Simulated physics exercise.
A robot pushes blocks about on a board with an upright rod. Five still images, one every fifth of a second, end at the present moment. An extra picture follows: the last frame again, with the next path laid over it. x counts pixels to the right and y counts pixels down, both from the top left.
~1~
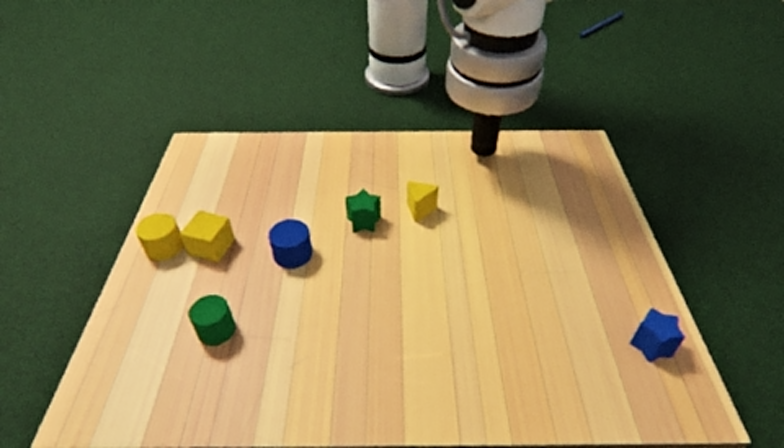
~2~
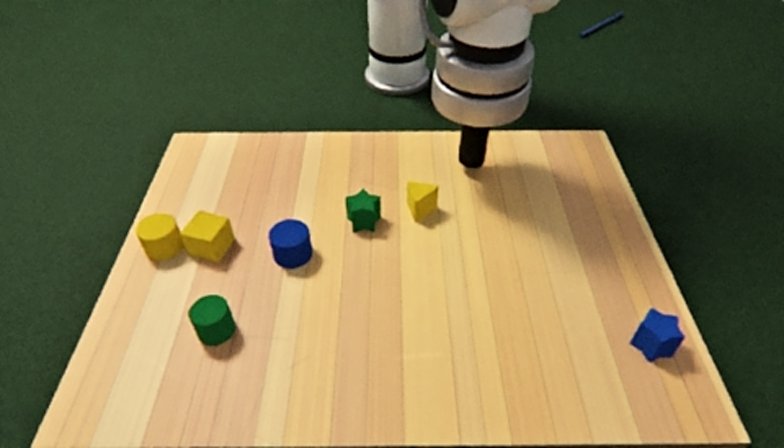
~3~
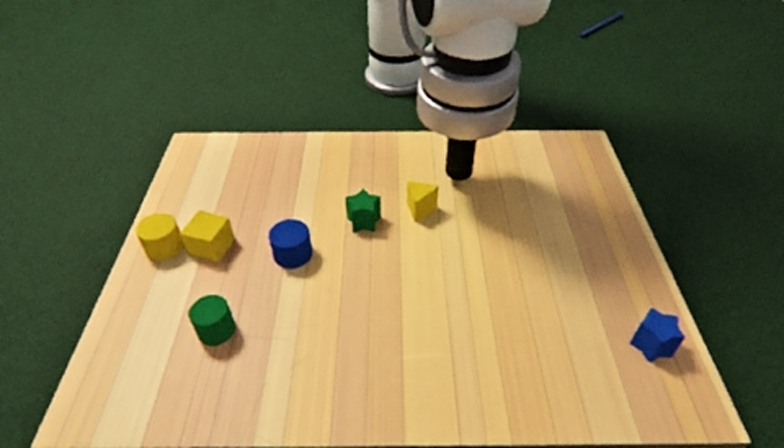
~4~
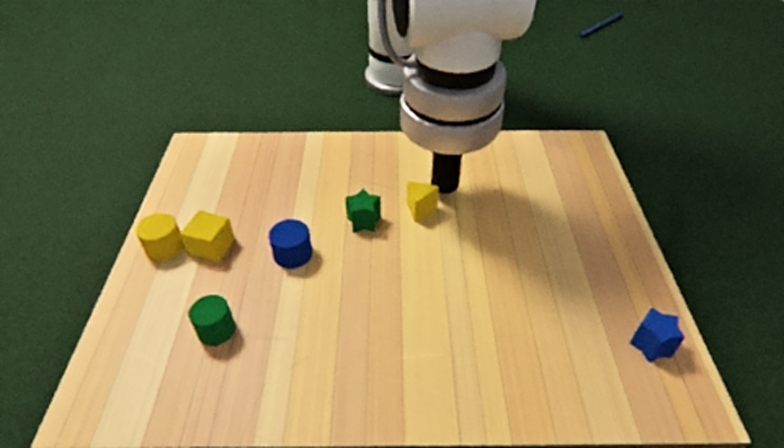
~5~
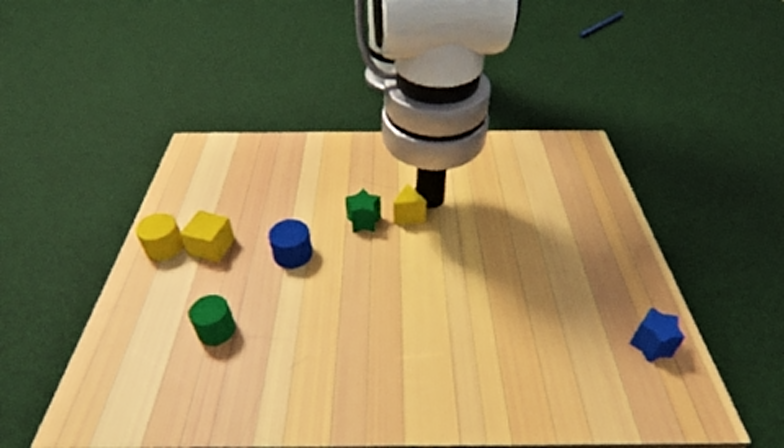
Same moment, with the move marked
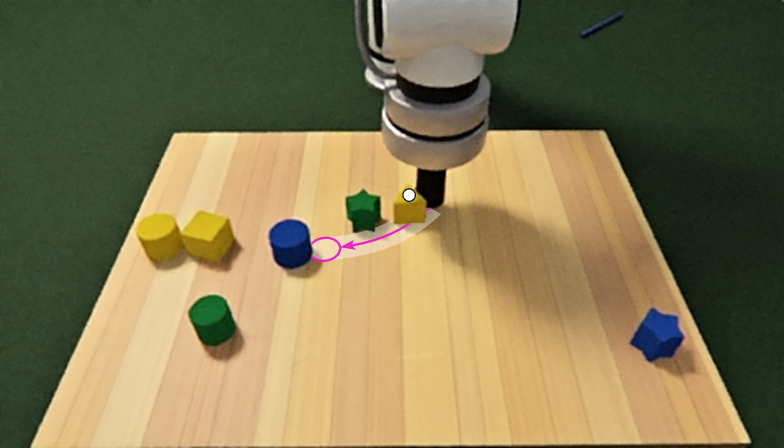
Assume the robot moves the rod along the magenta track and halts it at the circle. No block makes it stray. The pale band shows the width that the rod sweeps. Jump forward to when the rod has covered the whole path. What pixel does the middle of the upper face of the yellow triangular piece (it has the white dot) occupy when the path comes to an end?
I predict (305, 246).
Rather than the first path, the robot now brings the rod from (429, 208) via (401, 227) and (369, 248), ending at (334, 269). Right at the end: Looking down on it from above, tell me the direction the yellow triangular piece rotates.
It twists clockwise.
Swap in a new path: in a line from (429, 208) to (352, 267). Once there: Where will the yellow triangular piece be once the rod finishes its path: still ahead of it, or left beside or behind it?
The yellow triangular piece is left behind or beside.
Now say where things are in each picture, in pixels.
In the first picture, tip of the rod at (483, 149), middles of tops, blue round block at (289, 232), green star block at (363, 200), yellow triangular piece at (421, 189).
In the second picture, rod at (471, 160), nothing pushed.
In the third picture, rod at (459, 172), nothing pushed.
In the fourth picture, rod at (445, 185), nothing pushed.
In the fifth picture, rod at (430, 199), blue round block at (289, 232), green star block at (363, 200), yellow triangular piece at (409, 195).
The line goes from (429, 208) through (402, 228) and (366, 242) to (325, 249); the dot is on the yellow triangular piece.
On the path given first. One third of the way, rod at (402, 220); green star block at (358, 201), turned 25° clockwise; yellow triangular piece at (378, 214), turned 15° clockwise.
Two thirds of the way, rod at (366, 234); green star block at (354, 201), turned 50° clockwise; yellow triangular piece at (339, 229), turned 20° clockwise.
At the end, rod at (324, 241); blue round block at (277, 234); green star block at (354, 201), turned 55° clockwise; yellow triangular piece at (305, 246), turned 15° anticlockwise.
